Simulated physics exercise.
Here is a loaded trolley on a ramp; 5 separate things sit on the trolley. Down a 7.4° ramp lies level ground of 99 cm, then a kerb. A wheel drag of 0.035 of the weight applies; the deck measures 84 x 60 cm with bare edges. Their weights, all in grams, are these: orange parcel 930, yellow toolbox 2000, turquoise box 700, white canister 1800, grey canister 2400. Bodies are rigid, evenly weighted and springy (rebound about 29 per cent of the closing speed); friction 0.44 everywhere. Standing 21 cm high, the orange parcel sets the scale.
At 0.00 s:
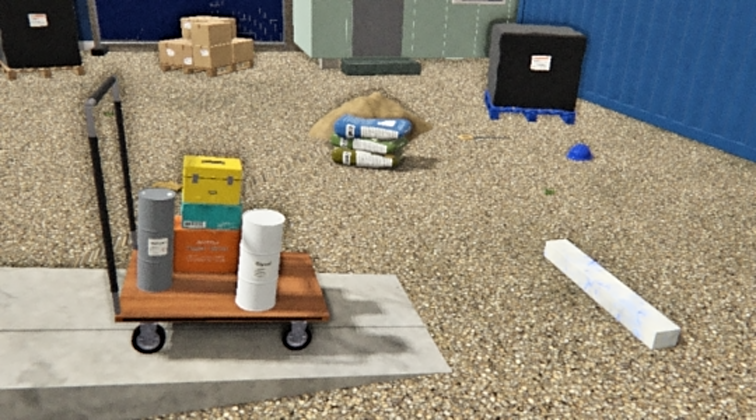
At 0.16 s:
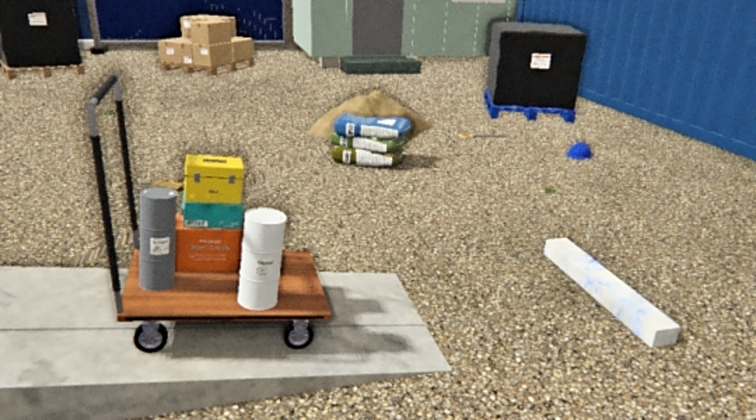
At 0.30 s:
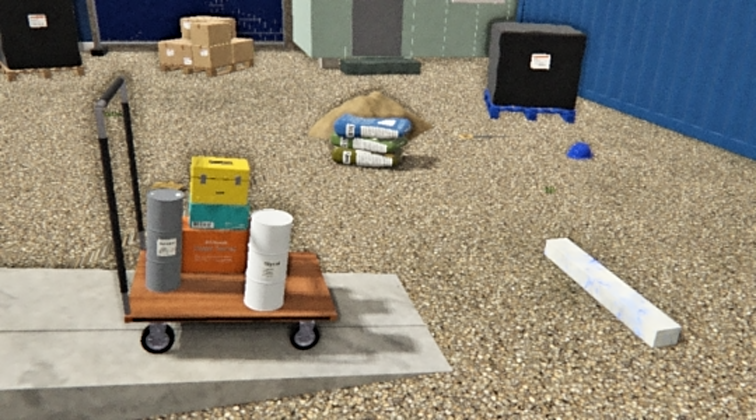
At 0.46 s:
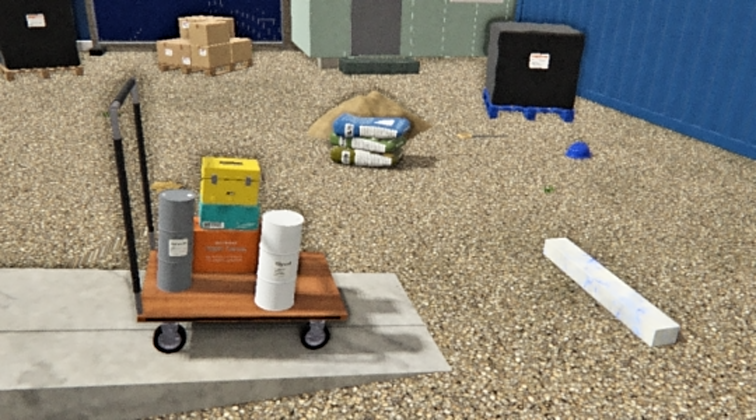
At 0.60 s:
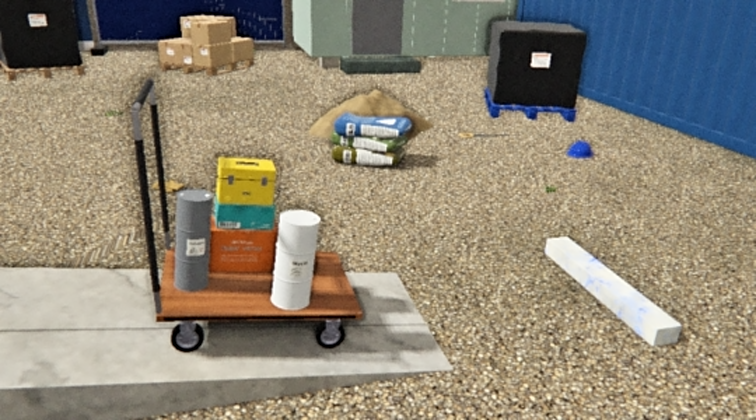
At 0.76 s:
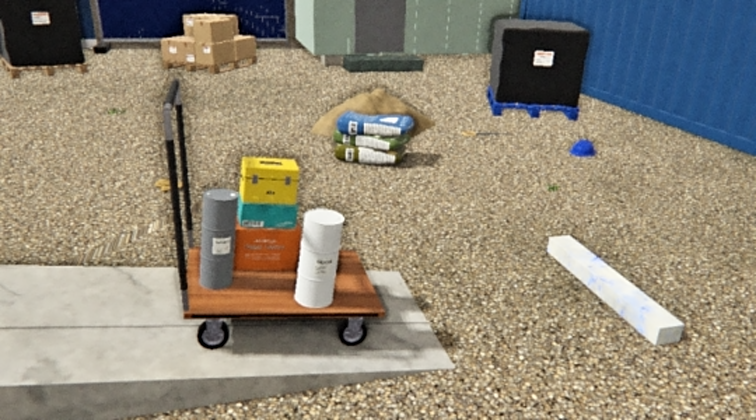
A loaded trolley carrying boxes and canisters rolls slowly to the right along a concrete ramp.
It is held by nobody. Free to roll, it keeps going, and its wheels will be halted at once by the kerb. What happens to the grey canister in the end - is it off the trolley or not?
The grey canister does not end up off the trolley.
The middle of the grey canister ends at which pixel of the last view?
Rest point: Near (554, 254).
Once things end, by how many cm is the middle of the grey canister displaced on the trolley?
I'd put it at about 38 centimetres.
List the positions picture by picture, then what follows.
In the first picture, 156 cm to the kerb; grey canister (156, 240); orange parcel (207, 245).
In the second picture, 156 cm to the kerb; turquoise box (213, 210); white canister (262, 259).
In the third picture, 153 cm to the kerb; orange parcel (215, 245); yellow toolbox (220, 181).
In the fourth picture, 148 cm to the kerb; turquoise box (229, 212); white canister (279, 260).
In the fifth picture, 142 cm to the kerb; orange parcel (240, 244); yellow toolbox (246, 182).
In the sixth picture, 133 cm to the kerb; grey canister (218, 239); turquoise box (268, 210).
After 1.56 s, 54 cm to the kerb.
After 2.16 s, trolley at the kerb; grey canister 12° off its base near (517, 236); white canister 3° off its base; yellow toolbox moved 11 cm.
After 2.36 s, trolley at the kerb; grey canister 39° off its base near (535, 237); white canister 11° off its base; yellow toolbox moved 16 cm.
After 3.06 s, trolley at the kerb; grey canister on its side near (554, 254); white canister 4° off its base; yellow toolbox moved 16 cm.
In the end (4.5 s), toppled on the trolley, grey canister; not toppled but over 10 cm from the start, orange parcel, yellow toolbox, turquoise box and white canister. At the end, from the last picture's camera, grey canister near (554, 254).
